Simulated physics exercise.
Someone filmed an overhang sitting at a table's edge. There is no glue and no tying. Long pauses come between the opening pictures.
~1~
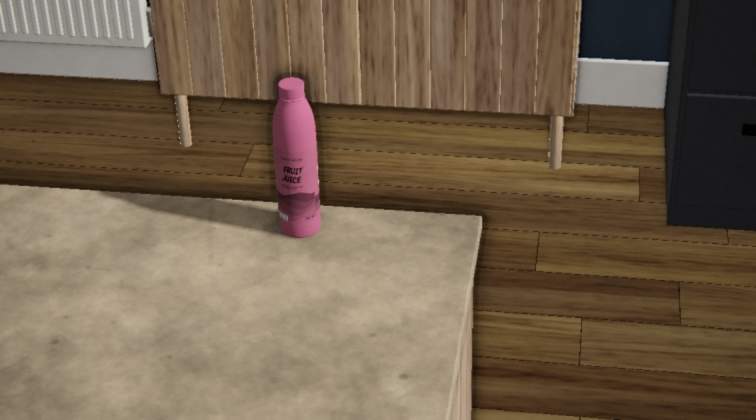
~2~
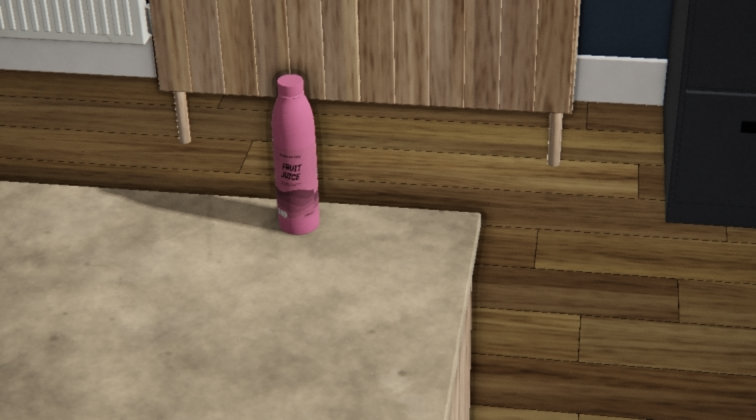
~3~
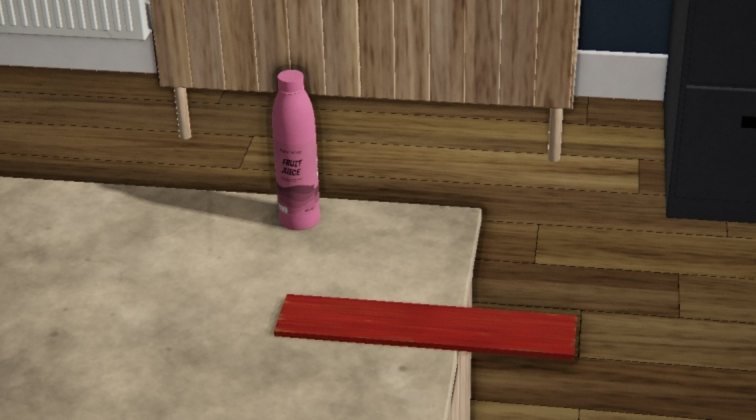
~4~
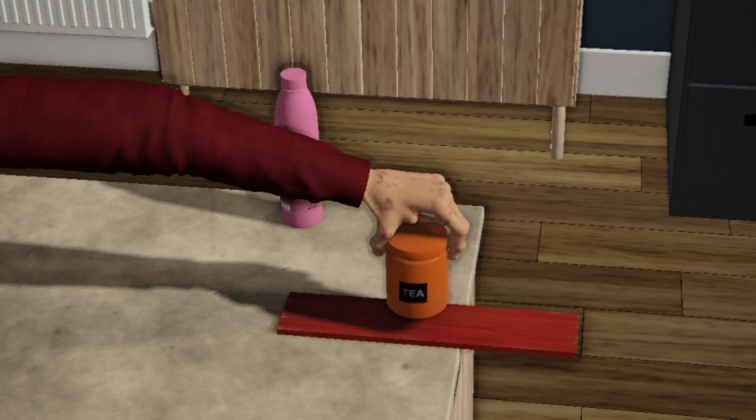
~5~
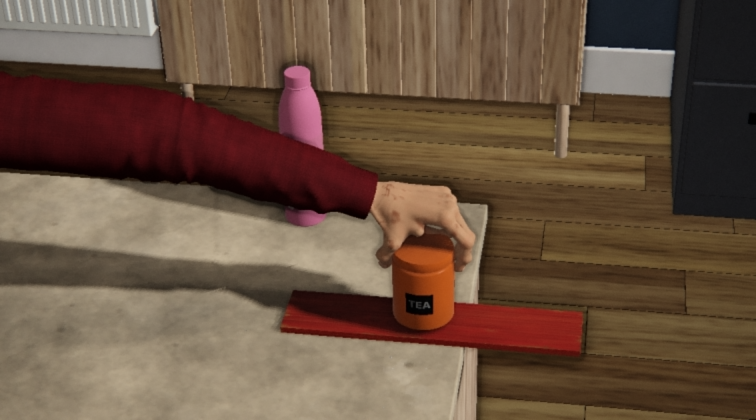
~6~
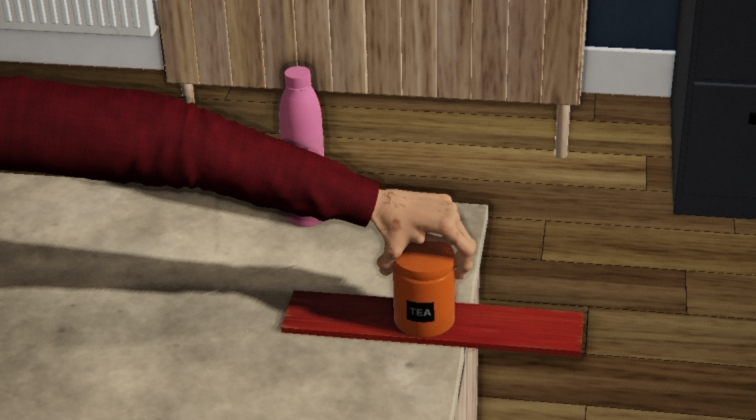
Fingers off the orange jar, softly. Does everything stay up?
Yes.
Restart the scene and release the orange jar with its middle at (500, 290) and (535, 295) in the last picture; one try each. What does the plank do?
So, first go it tumbles down, second go it tumbles down.
Then, 0.20 s later than the last frame, all is still.
Then, 0.60 s later than the last frame, orange jar resting near (424, 287).
When it is over, all 3 as before. End places, in pixels of the last picture, orange jar near (424, 287). The plank holds.
